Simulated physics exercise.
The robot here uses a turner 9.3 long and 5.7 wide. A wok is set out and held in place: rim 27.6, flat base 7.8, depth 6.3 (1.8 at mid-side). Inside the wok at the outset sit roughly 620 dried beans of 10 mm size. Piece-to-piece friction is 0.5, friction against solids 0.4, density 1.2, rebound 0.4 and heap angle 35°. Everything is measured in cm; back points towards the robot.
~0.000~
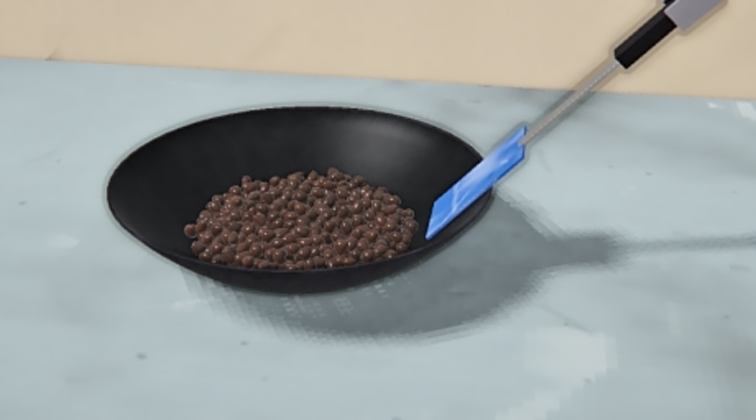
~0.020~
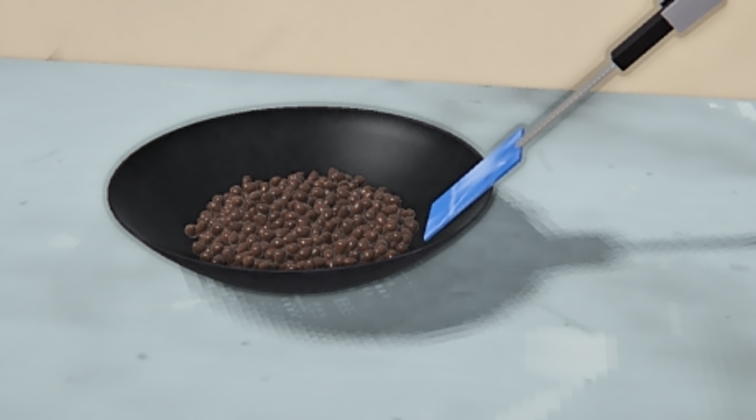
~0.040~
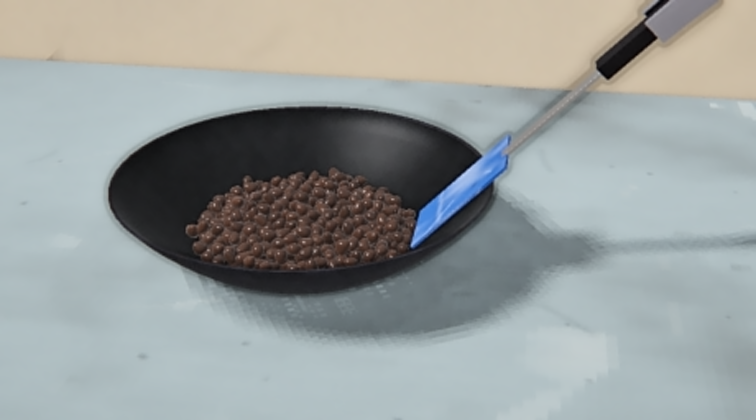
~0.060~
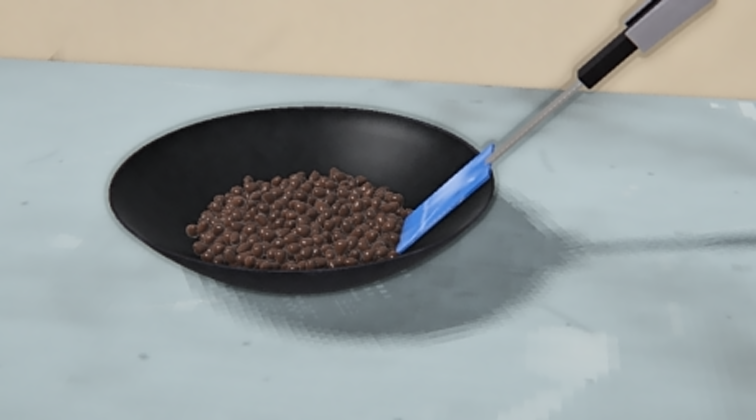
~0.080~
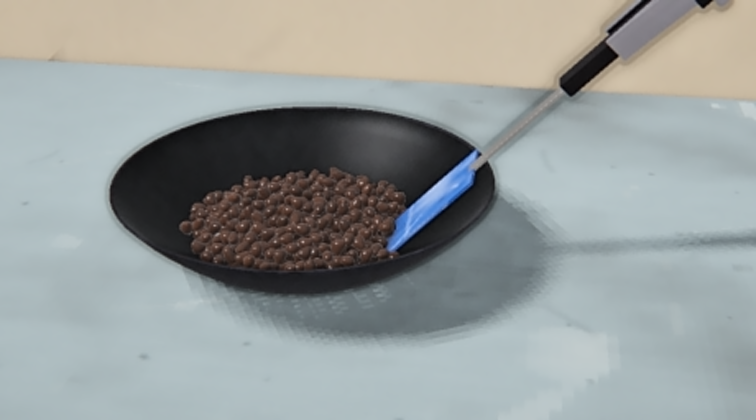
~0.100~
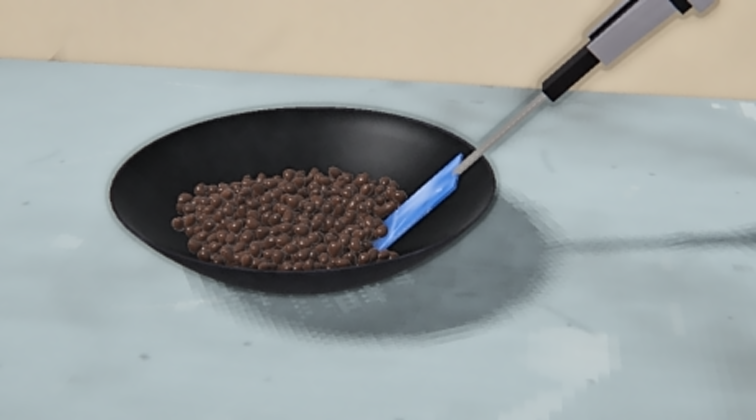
A blue turner sliding down into a black wok from the right, nudging the heap of brown beans slightly left.
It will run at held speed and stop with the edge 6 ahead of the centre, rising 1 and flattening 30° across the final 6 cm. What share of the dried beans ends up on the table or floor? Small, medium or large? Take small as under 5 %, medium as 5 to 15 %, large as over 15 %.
Small, so under 5 %.
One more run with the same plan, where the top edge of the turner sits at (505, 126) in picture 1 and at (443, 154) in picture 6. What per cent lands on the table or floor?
Roughly 0 percent ends up there.
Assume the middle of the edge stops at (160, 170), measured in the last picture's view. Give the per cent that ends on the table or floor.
25 %, roughly.
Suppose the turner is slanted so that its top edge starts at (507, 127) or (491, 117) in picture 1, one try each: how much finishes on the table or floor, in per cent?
Some 0 and 0 per cent.
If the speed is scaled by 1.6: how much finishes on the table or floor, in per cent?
Near 5 in a hundred.
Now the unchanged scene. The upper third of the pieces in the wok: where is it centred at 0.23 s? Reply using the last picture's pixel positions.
Centre: Approx. (212, 197) in the last view.
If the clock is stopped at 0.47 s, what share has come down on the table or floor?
About 0 per cent.
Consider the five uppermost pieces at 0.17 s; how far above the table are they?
I'd say close to 5 cm on average.
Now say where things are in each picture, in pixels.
The first picture shows the turner top edge at (525, 141), sloping 47°; upper third of the load around (304, 215), from x 190 to 410, top at y 175; 624 in the wok.
The second picture shows the turner top edge at (522, 143), sloping 47°; upper third of the load around (305, 215), from x 190 to 415, top at y 175.
The third picture shows the turner top edge at (508, 151), sloping 47°; upper third of the load around (305, 215), from x 195 to 415, top at y 175.
The fourth picture shows the turner top edge at (491, 159), sloping 47°; upper third of the load around (307, 215), from x 195 to 410, top at y 175.
The fifth picture shows the turner top edge at (475, 166), sloping 47°; upper third of the load around (300, 211), from x 185 to 405, top at y 175.
The sixth picture shows the turner top edge at (459, 170), sloping 47°; upper third of the load around (291, 210), from x 180 to 405, top at y 175; 624 in the wok.
After 0.17 s, sloping 47°, highest piece 5 above the table; 624 in the wok.
After 0.23 s, sloping 33°, highest piece 6 above the table; 624 in the wok.
After 0.47 s, sloping 17°, highest piece 7 above the table; 619 in the wok, 5 on the table or floor.
After 1.52 s, sloping 17°, highest piece 7 above the table; 619 in the wok, 5 on the table or floor.
In the end, 619 in the wok, 5 on the table or floor. That is 1 % on the table or floor.
